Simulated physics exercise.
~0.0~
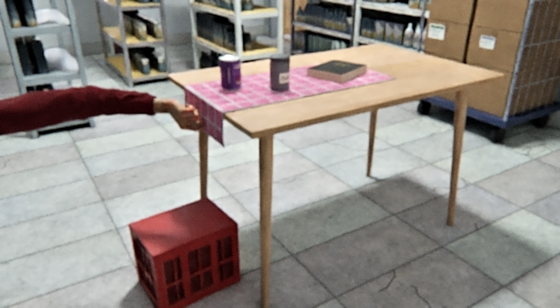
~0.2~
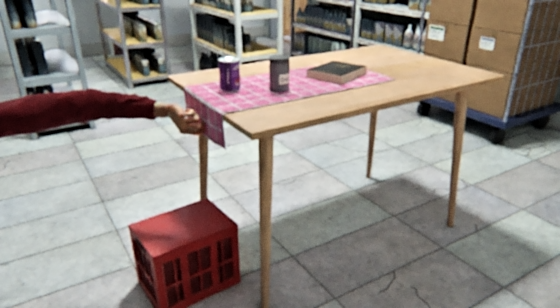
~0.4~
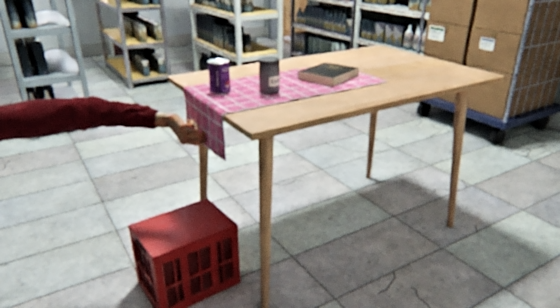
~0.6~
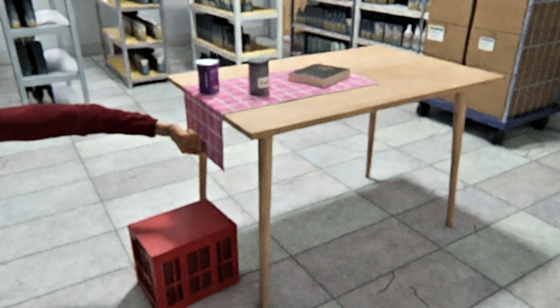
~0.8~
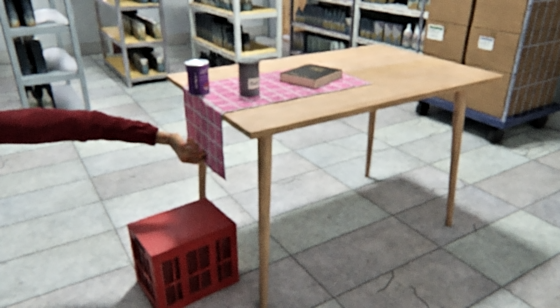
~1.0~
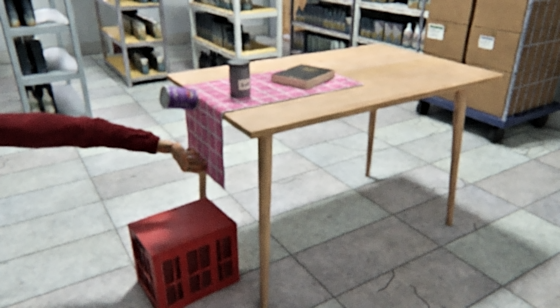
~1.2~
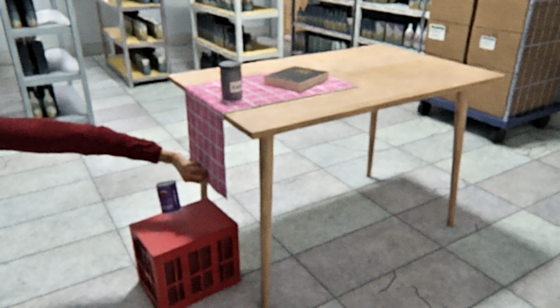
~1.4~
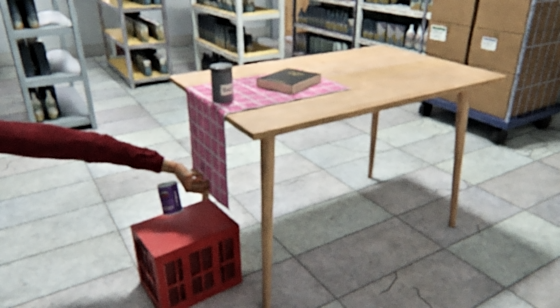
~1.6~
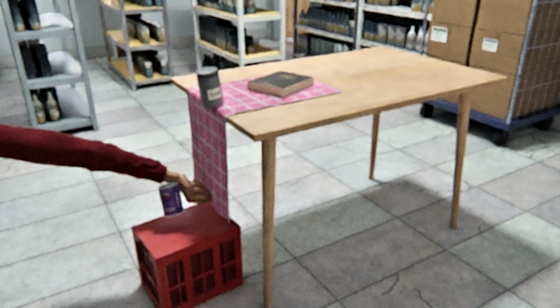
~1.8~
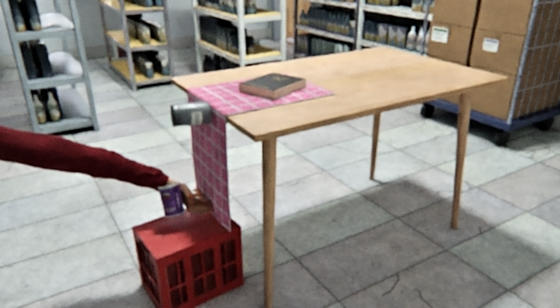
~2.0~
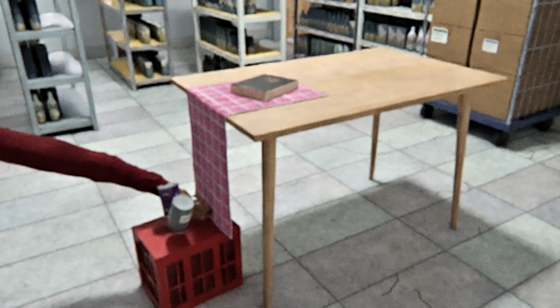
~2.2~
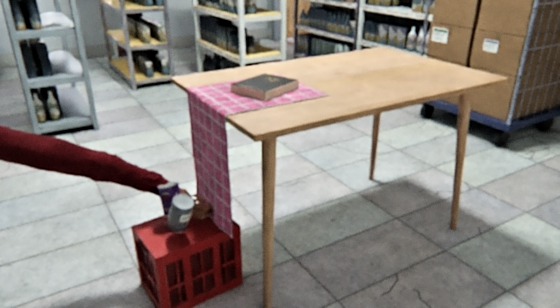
The clip opens on a wooden table in a storeroom, where a purple tin, a grey jar and a dark book sit on a pink checked cloth whose end hangs above a red crate. An arm in a dark red sleeve reaches in from the left and draws the cloth steadily down, carrying everything leftward. The tin tips over the edge first and lands upside down on the crate. The pull continues until the jar topples off too, dropping beside the tin. At the end, both containers rest on the crate near the hand, while the book remains on the table.
